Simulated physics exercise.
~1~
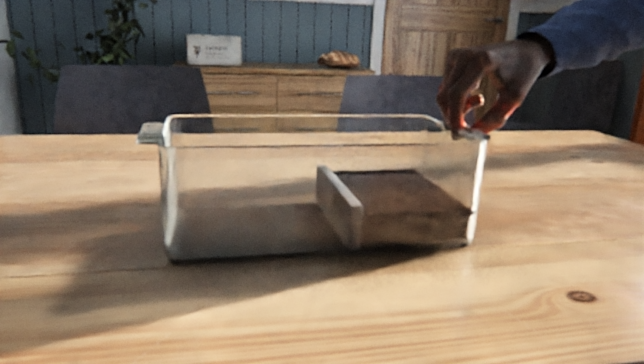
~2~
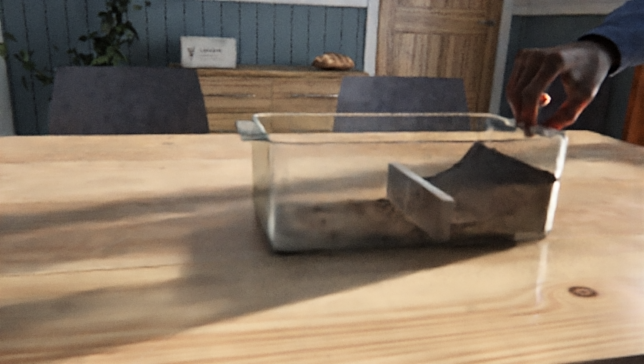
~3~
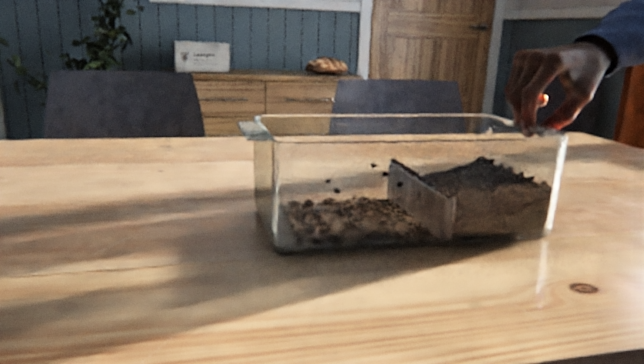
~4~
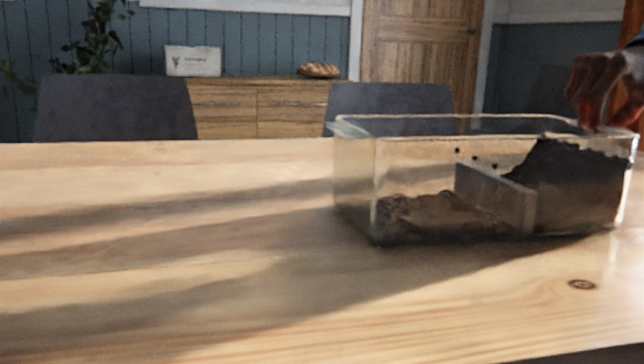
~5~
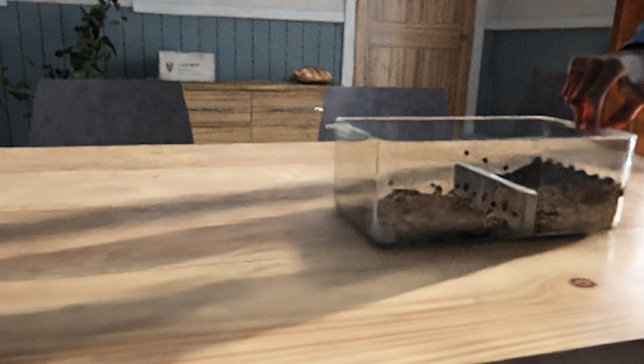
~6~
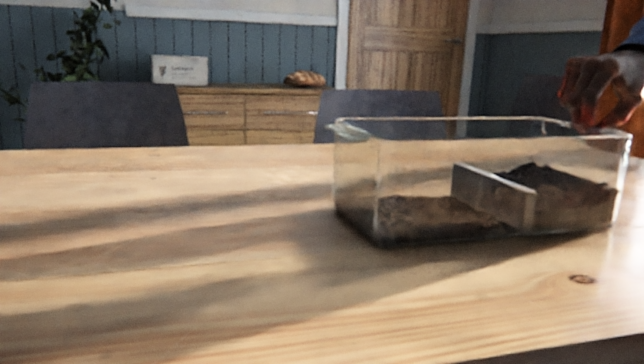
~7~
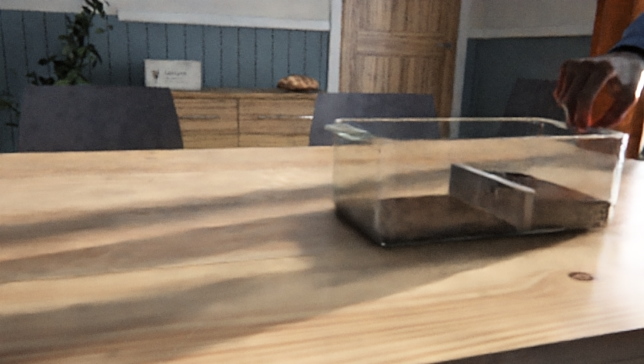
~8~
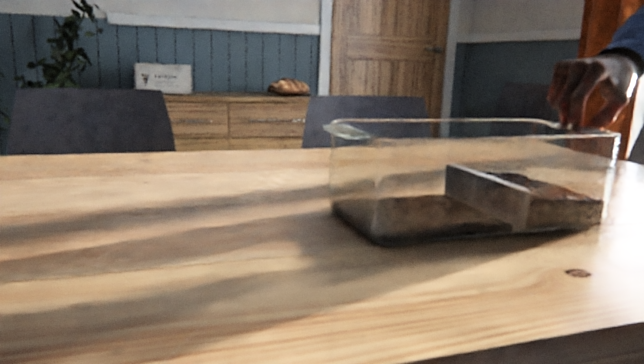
In a dining room seen from across a pale wooden table, grey chairs, a wooden sideboard with a loaf and a small white sign, and a wooden door stand behind. A clear open food box holds dark brown coffee to the right of a low divider, and a hand grips its right rim. The hand pulls the box right, and the coffee heaps up and spills over the divider. After a pause, a second pull right sends more across. The coffee settles into a dark layer on the left, with most still on the right.
